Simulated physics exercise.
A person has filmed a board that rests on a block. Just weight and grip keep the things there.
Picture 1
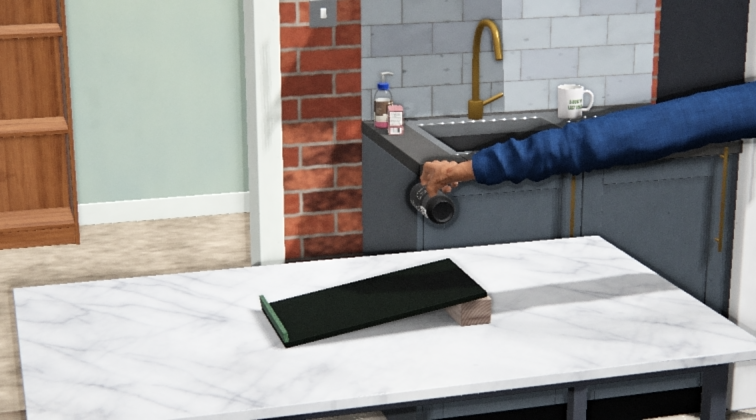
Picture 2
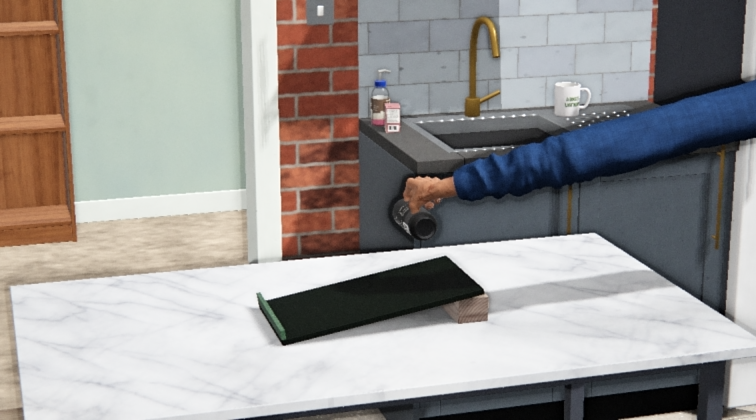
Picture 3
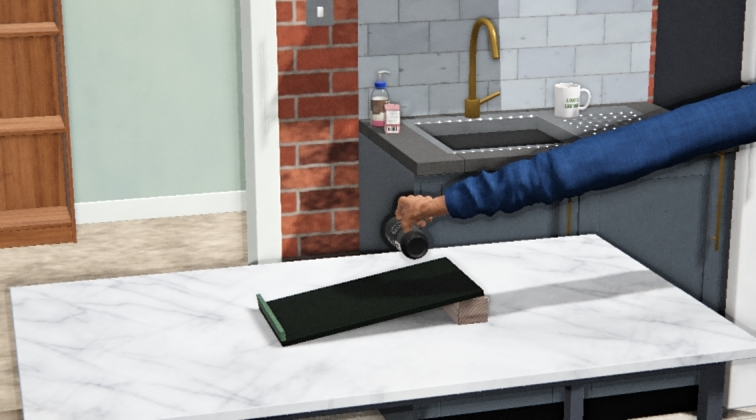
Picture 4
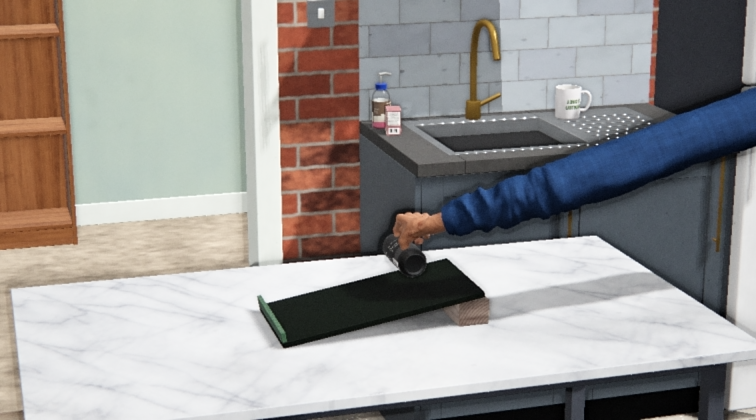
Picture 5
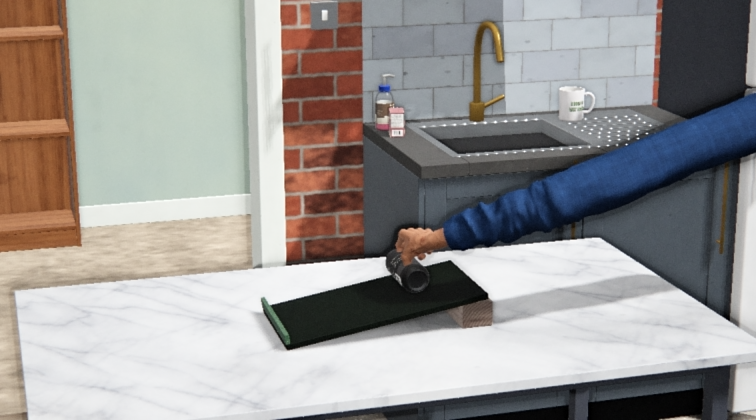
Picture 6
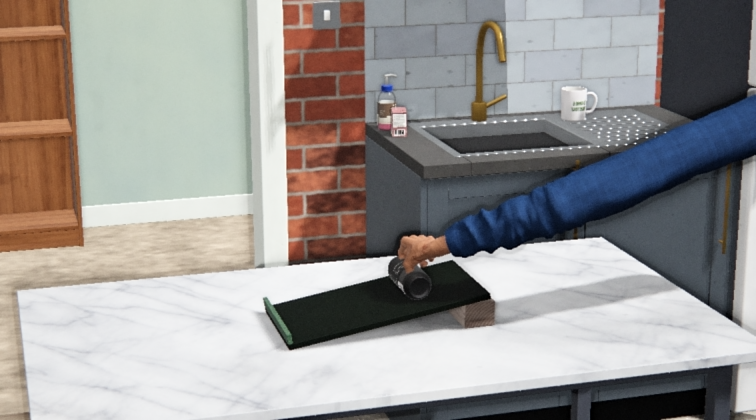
In the video, a hand in a blue sleeve lowers a black can toward a dark board propped on a block on a marble counter, then sets the can on the board's raised part and keeps holding it.
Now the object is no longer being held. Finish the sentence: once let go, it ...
Makes its way down.
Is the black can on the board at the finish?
Black can - still on top.
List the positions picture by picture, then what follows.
The first frame shows on its way; black can (432, 203).
The second frame shows on its way; black can (414, 219).
The third frame shows on its way; black can (407, 238).
The fourth frame shows on its way; black can (404, 255).
The fifth frame shows on its way; black can (407, 270).
The sixth frame shows set down, still held; black can (409, 277).
Then, 0.60 s later than the last frame, black can moved well along near (363, 289).
Then, 0.80 s later than the last frame, black can moved well along near (318, 300).
When it is over, moved from the start, black can. End places, in pixels of the last picture, black can near (291, 307). The black can slides or rolls down.
